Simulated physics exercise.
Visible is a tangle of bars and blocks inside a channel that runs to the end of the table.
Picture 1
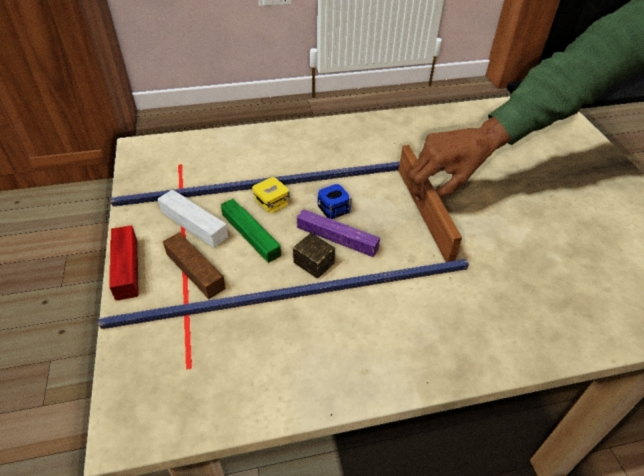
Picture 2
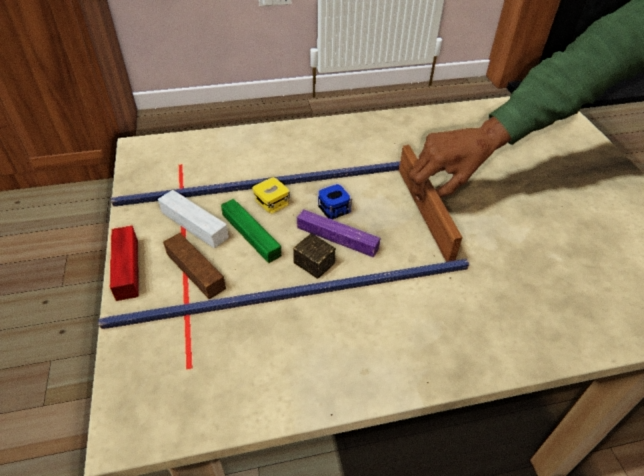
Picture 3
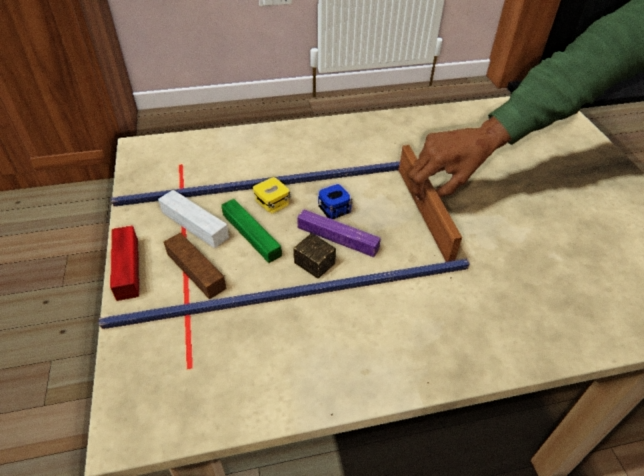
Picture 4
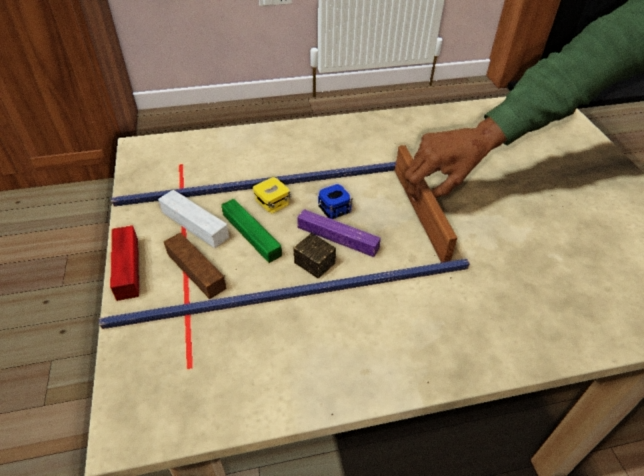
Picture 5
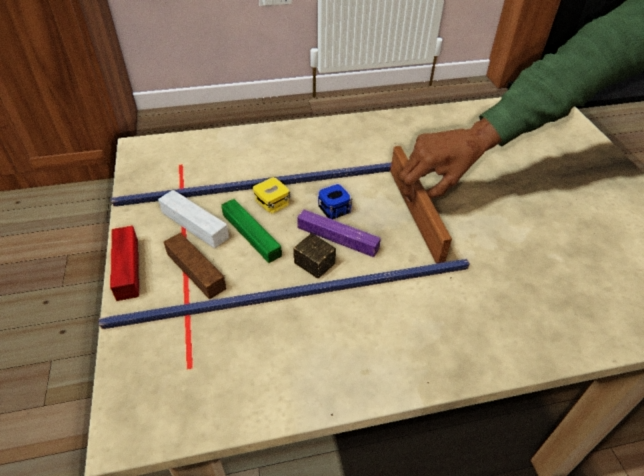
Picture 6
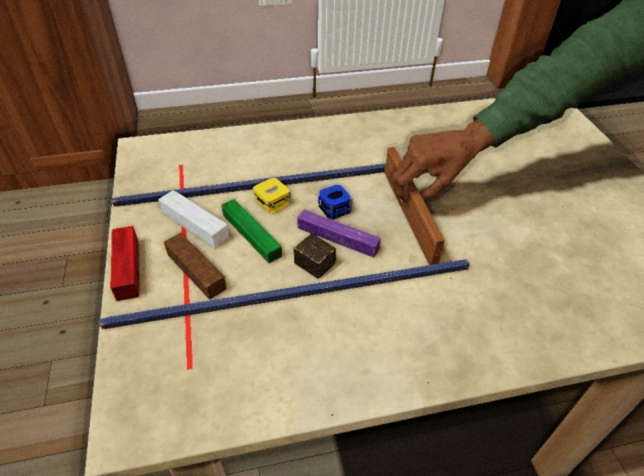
A hand slides a wooden board slightly left between two blue rails toward scattered blocks.
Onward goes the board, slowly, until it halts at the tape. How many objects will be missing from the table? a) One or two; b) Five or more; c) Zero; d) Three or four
a.
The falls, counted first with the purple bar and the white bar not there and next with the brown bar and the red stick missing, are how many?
That gives 0 for the first pair taken away and 0 for the second.
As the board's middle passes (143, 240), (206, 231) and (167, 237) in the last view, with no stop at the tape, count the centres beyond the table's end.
The counts would come out as 4, 1 and 3.
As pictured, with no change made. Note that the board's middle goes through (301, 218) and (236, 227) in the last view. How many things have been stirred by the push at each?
By then 4, and 7.
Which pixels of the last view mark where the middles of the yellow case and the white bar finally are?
You'll find the first one at (168, 203) and the second at (107, 234).
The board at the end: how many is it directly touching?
Contact count: 3.
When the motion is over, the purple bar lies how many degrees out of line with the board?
Angle: Around 25°.
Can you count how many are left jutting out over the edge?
I count 2 overhanging.
A little later, none off yet; red stick at rest near (125, 262); brown bar at rest near (195, 265); white bar at rest near (194, 219).
Next, none off yet; red stick at rest near (125, 262); brown bar at rest near (195, 265); white bar at rest near (191, 219).
Later still, none off yet; red stick shifted a little near (109, 265); brown bar shifted a little near (152, 277); white bar shifted about its own width near (141, 229).
When it is over, the number that fall off is one or two; down, red stick.
